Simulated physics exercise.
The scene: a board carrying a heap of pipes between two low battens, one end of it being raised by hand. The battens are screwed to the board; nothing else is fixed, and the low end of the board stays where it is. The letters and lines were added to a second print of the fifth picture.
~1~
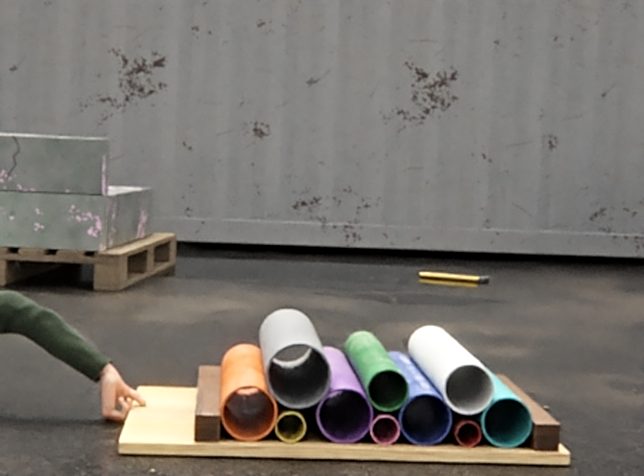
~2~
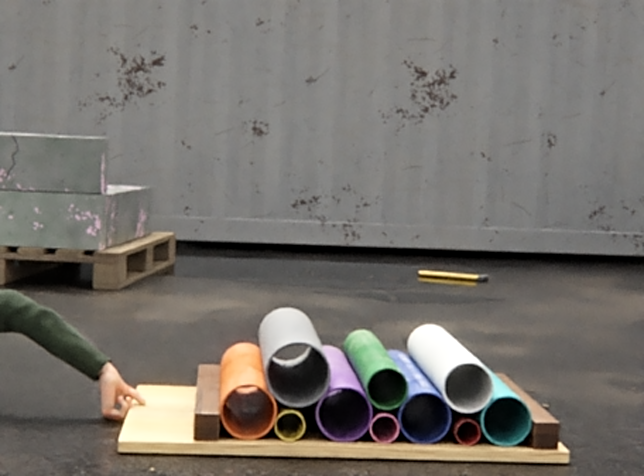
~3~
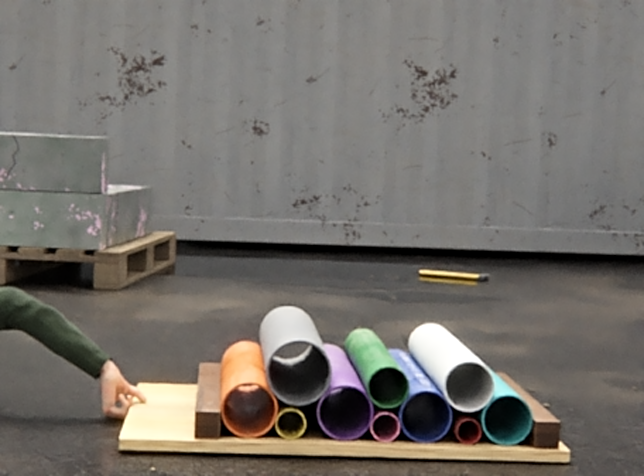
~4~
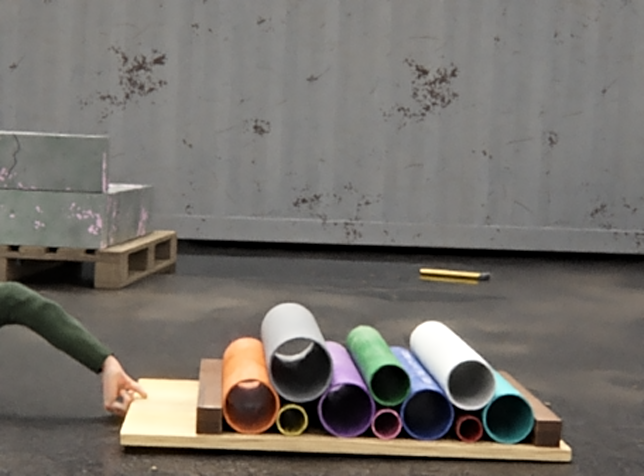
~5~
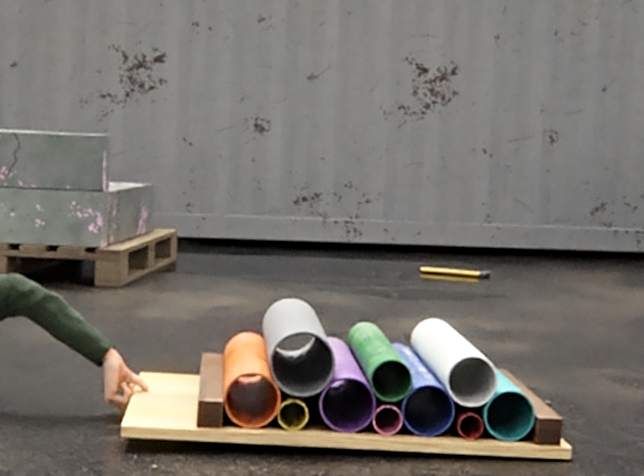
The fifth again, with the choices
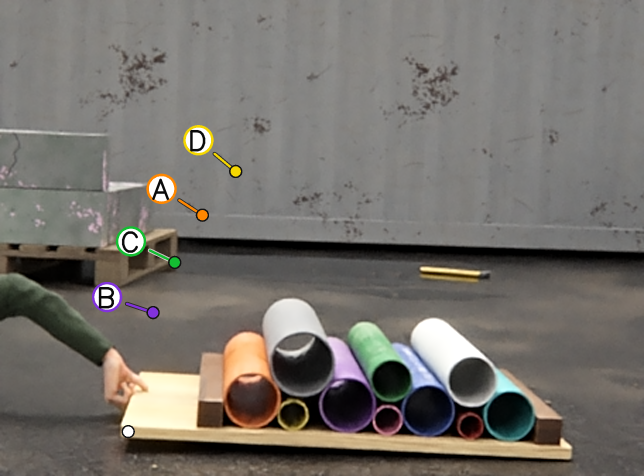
Colourful pipes heaped between two low battens on a board, sitting still at first, then a hand slightly raising the left end.
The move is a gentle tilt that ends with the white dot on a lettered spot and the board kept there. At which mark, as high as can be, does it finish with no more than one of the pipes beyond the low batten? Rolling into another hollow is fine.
No higher than D.
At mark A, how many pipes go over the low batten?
With A, none.
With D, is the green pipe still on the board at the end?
Yes.
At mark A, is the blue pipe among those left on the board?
The blue pipe: Yes.
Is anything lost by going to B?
At B: No.
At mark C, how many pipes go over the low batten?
The count is none.
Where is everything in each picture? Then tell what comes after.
In the first frame, purple pipe (345, 415).
In the second frame, blue pipe (425, 418).
In the third frame, board (336, 407); orange pipe (249, 409); white pipe (469, 386).
In the fourth frame, board (337, 404); orange pipe (251, 406).
In the fifth frame, board (338, 399); orange pipe (252, 400).
On the marked copy, A at (202, 215); B at (153, 312); C at (175, 263); D at (236, 171); the white dot at (128, 431).
Taking D. A third of the way, board at 20°.
Two thirds of the way, board at 38°.
When it is over, board at 38°, none over the low batten.
As for the rest, A none over the low batten; B none over the low batten; C none over the low batten.
